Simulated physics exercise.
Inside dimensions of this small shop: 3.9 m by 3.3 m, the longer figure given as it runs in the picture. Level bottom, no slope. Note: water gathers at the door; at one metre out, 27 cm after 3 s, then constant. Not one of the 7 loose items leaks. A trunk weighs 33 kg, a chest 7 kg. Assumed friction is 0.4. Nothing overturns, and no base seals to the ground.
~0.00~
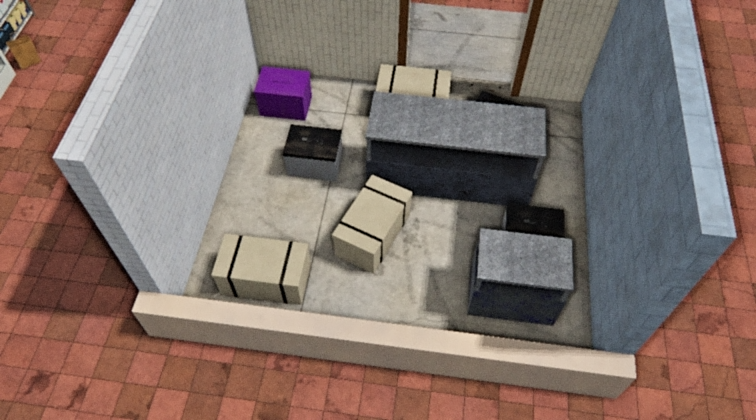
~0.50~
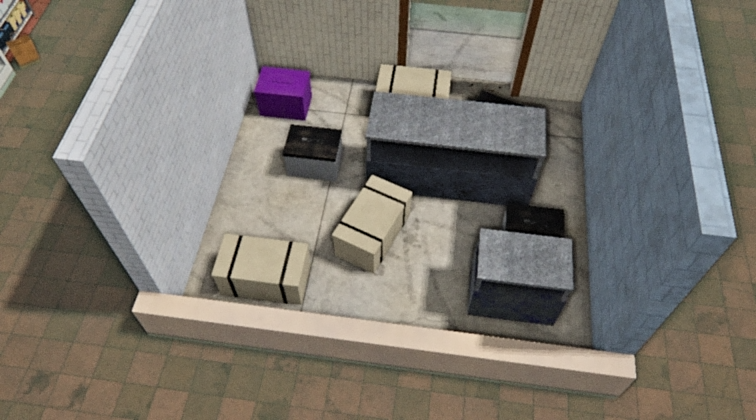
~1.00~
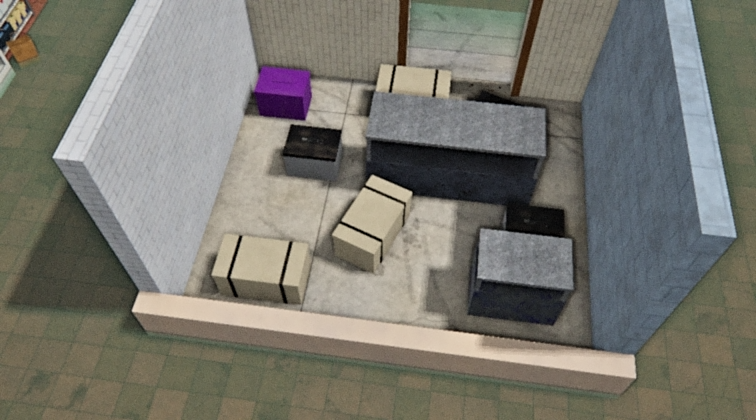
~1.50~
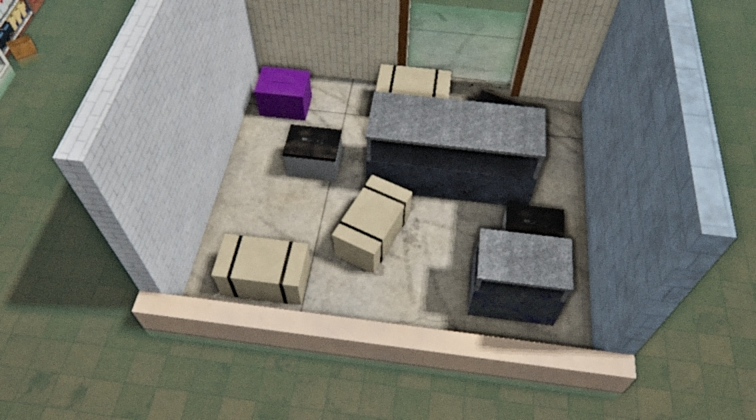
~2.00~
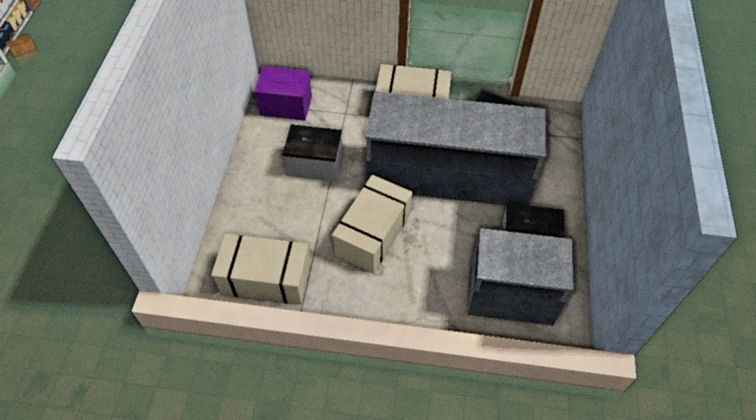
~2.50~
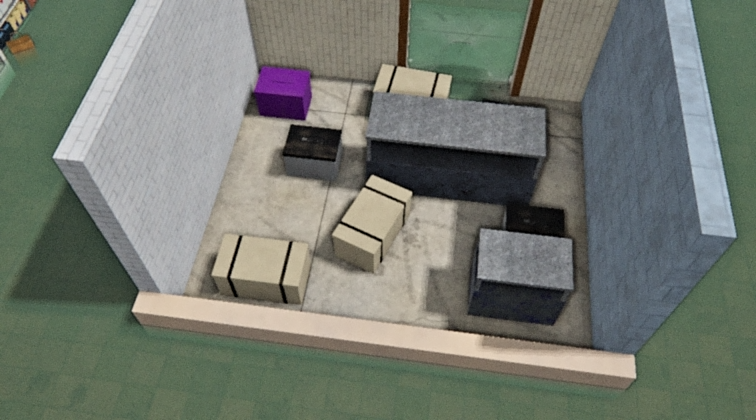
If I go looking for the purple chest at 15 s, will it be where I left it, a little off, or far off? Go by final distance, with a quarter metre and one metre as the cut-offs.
You will find it far off.
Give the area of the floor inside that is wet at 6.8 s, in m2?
Some 10.5 m2 of it.
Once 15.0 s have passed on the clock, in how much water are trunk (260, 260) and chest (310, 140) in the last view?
Depths: Near 23 cm, then near 20 cm.
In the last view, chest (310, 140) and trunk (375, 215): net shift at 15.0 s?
100 cm, 100 cm.
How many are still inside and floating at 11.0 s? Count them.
At that instant the tally stands at 7.
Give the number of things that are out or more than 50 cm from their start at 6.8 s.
By my tally, 4.
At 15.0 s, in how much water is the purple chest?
Roughly 21 cm.
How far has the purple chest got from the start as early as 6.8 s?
20 cm or so by then.
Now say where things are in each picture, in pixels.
The first frame shows the purple chest at (282, 81), on the bottom; 0.0 m2 under water; 0 of 7 have shifted.
The second frame shows the purple chest at (282, 81), on the bottom; 0.0 m2 under water; 0 of 7 have shifted.
The third frame shows the purple chest at (282, 81), on the bottom; 0.0 m2 under water; 0 of 7 have shifted.
The fourth frame shows the purple chest at (282, 81) rests on the ground; water covers 0.0 m2; 0 of 7 have shifted.
The fifth frame shows the purple chest at (282, 81) rests on the ground; 0.3 m2 under water; 0 of 7 have shifted.
The sixth frame shows the purple chest at (282, 81), on the bottom; 0.8 m2 under water; 1 of 7 have shifted.
After 3.5 s the purple chest is near (282, 81), 0.0 m from its start, aground; 1 afloat.
After 6.8 s the purple chest is near (265, 75), 0.2 m from its start, afloat; 4 afloat.
After 11.0 s the purple chest is near (256, 204), 1.7 m from its start, afloat; 7 afloat.
After 15.0 s the purple chest is near (292, 268), 2.5 m from its start, afloat; 7 afloat.
